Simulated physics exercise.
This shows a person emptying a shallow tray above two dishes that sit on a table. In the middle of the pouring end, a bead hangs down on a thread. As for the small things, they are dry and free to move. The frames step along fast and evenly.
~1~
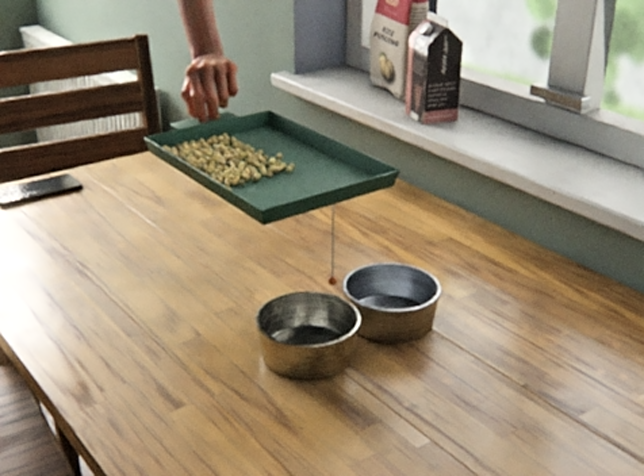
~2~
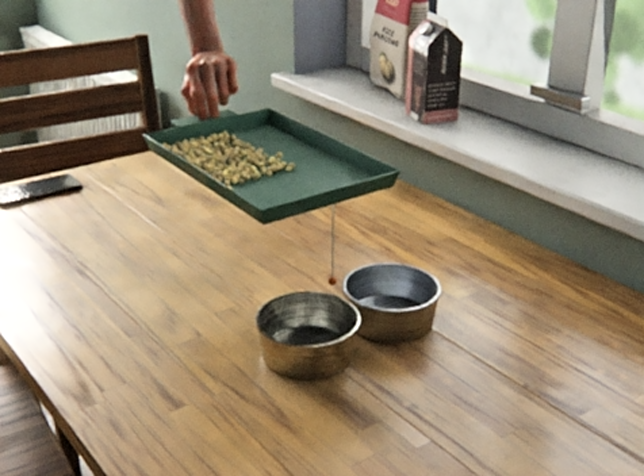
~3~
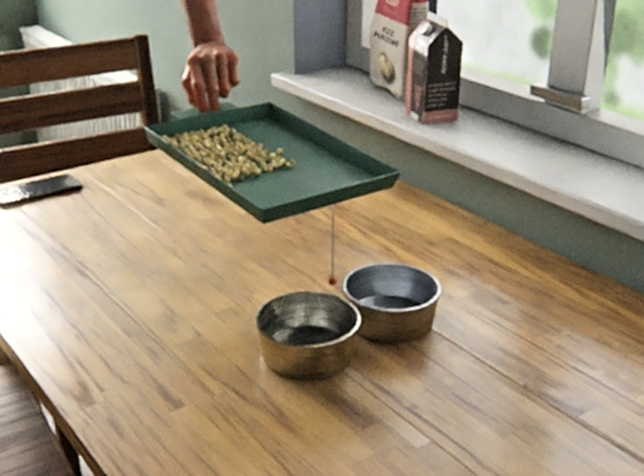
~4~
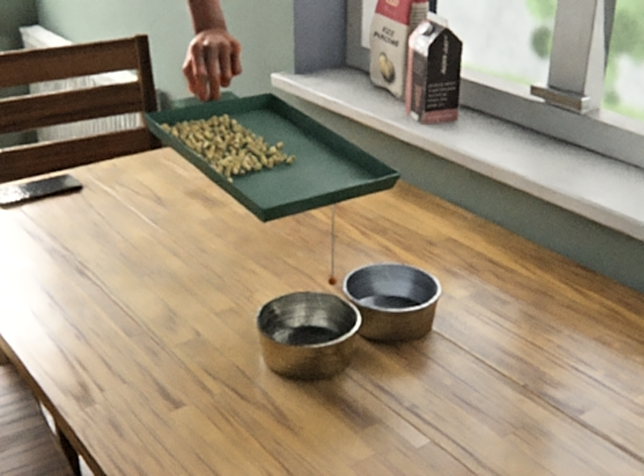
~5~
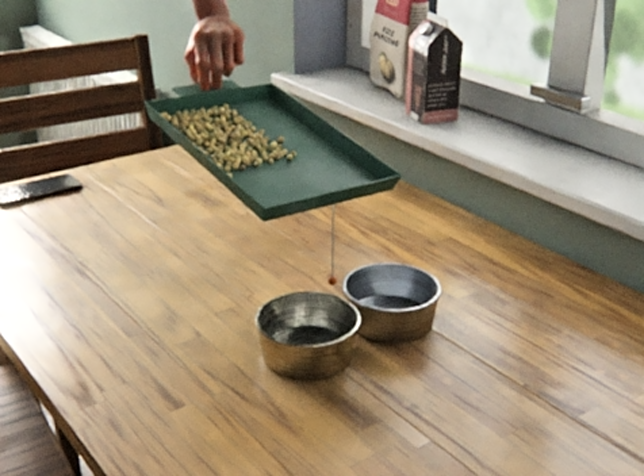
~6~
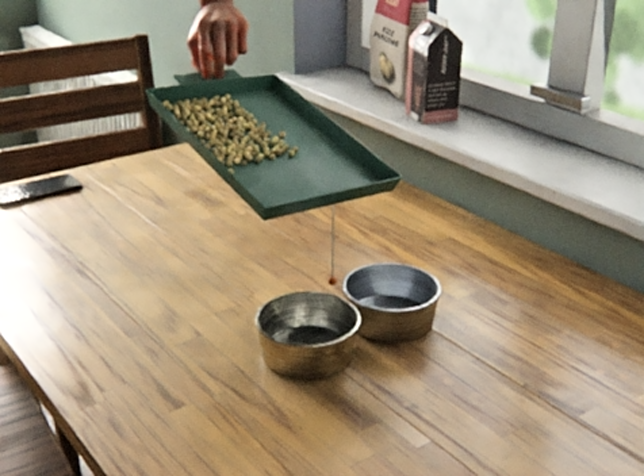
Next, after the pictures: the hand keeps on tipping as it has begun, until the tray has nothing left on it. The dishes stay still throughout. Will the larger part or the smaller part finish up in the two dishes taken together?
The larger part does.
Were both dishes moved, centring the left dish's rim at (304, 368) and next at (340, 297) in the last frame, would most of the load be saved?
In the first position shy of half, in the second past half.
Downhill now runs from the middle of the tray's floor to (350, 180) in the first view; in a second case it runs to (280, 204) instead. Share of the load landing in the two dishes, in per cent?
Somewhere close to 90 % the first time, 90 % the second.
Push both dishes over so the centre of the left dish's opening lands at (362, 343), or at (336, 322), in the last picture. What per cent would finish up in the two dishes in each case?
The first position comes out at 20 per cent, the other at 100 per cent.
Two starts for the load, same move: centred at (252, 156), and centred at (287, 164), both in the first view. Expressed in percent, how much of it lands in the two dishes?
Roughly 90 per cent, and 90 per cent.
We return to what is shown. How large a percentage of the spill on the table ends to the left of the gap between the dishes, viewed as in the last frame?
My estimate is some 10 per cent.
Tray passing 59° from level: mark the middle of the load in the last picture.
Close to (360, 191).
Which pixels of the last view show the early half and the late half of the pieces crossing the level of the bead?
Initially about (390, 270); subsequently about (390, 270).
Just after the last frame, tray tipped steeply; the larger part on the tray; about a tenth in the right dish; just a few outside both; just a few in the air.
A moment on, tray tipped right over; roughly half on the tray; just a few in the left dish; roughly a quarter in the right dish; just a few outside both; roughly a quarter in the air.
Further on, tray tipped past a quarter turn; about a tenth in the left dish; the larger part in the right dish; about a tenth outside both.
When it is over, tray tipped past a quarter turn; about a tenth in the left dish; the larger part in the right dish; about a tenth outside both.
